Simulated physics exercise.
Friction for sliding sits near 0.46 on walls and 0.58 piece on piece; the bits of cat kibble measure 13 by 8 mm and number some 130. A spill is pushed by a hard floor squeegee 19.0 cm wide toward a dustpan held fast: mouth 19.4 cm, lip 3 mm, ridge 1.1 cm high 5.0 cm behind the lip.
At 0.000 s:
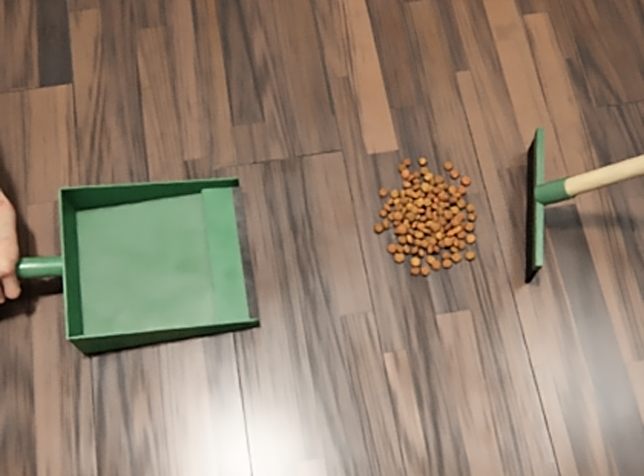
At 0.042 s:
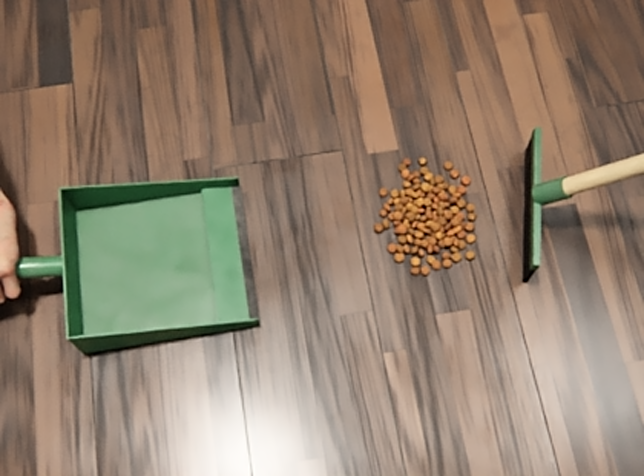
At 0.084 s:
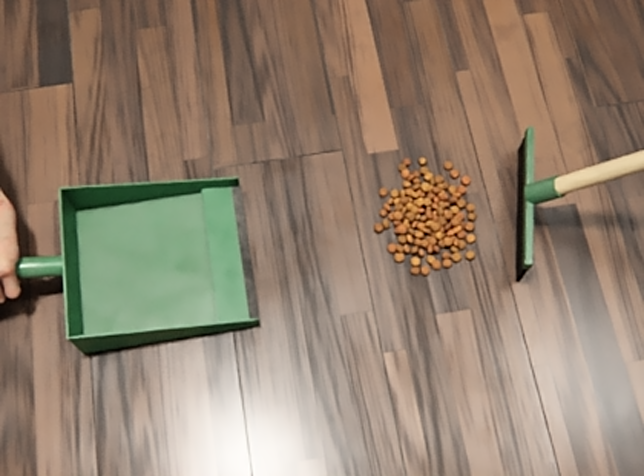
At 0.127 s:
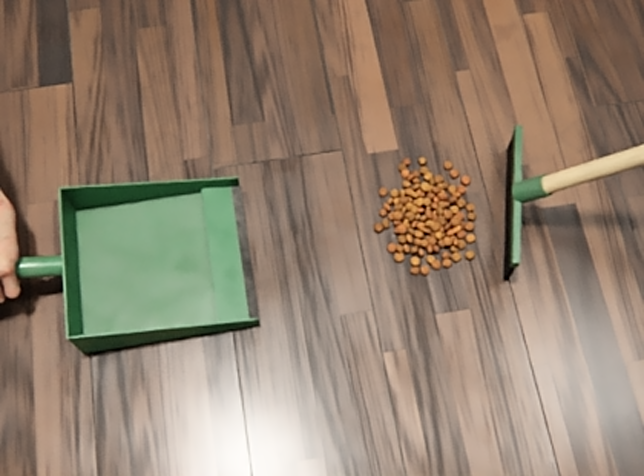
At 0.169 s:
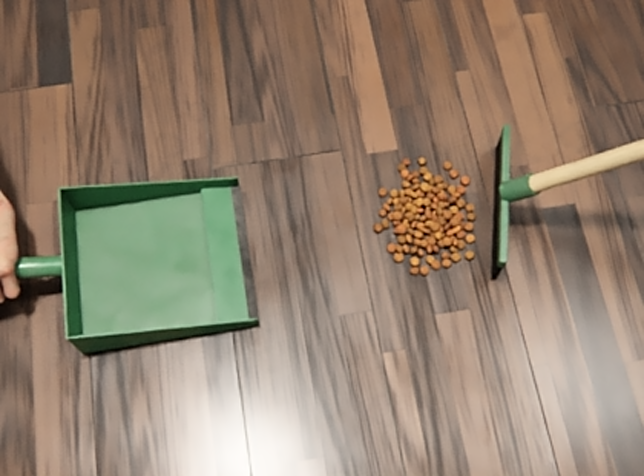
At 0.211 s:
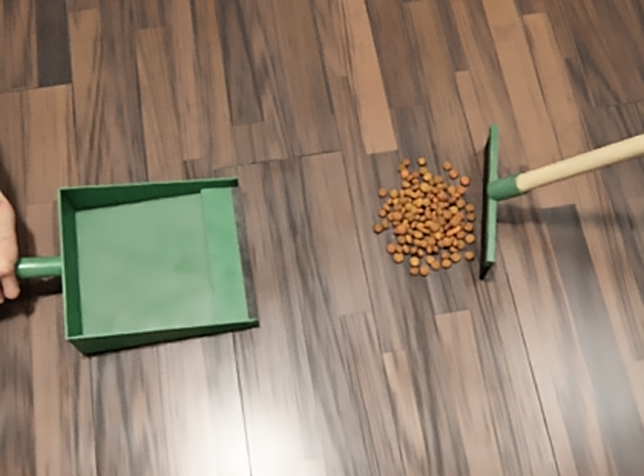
A hand holds a green dustpan still while a squeegee slides left to the kibble.
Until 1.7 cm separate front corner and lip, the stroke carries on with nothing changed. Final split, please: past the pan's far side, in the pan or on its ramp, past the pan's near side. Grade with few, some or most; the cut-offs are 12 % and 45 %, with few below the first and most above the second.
Far side: Some; pan: Some; near side: Few.
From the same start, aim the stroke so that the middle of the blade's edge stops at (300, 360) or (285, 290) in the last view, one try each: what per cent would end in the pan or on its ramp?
About 0 and 5 per cent.
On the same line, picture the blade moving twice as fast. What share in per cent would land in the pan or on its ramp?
I'd put it at close to 25 per cent.
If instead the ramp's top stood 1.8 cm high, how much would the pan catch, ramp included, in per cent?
Around 15 per cent.
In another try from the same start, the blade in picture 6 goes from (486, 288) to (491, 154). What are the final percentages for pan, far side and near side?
Pan 0; far 0; near 10.
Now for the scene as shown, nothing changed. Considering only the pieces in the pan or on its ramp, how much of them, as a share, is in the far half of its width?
About 90 %.
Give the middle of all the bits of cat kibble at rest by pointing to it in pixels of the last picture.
I'd say roughly (251, 201).
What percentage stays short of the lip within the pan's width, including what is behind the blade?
50 per cent.
After 0.59 s, middle of the blade 18 cm from the lip; 0 % over the lip, far side 10 %, near side 0 %.
After 0.84 s, middle of the blade 10 cm from the lip; 0 % over the lip, far side 20 %, near side 0 %.
Then, at 1.20 s, middle of the blade 4 cm from the lip; 20 % over the lip, far side 35 %, near side 0 %.
At rest (1.5 s), far side 35 %, pan 20 %, near side 0 %, in front of the lip or behind the blade 50 %.
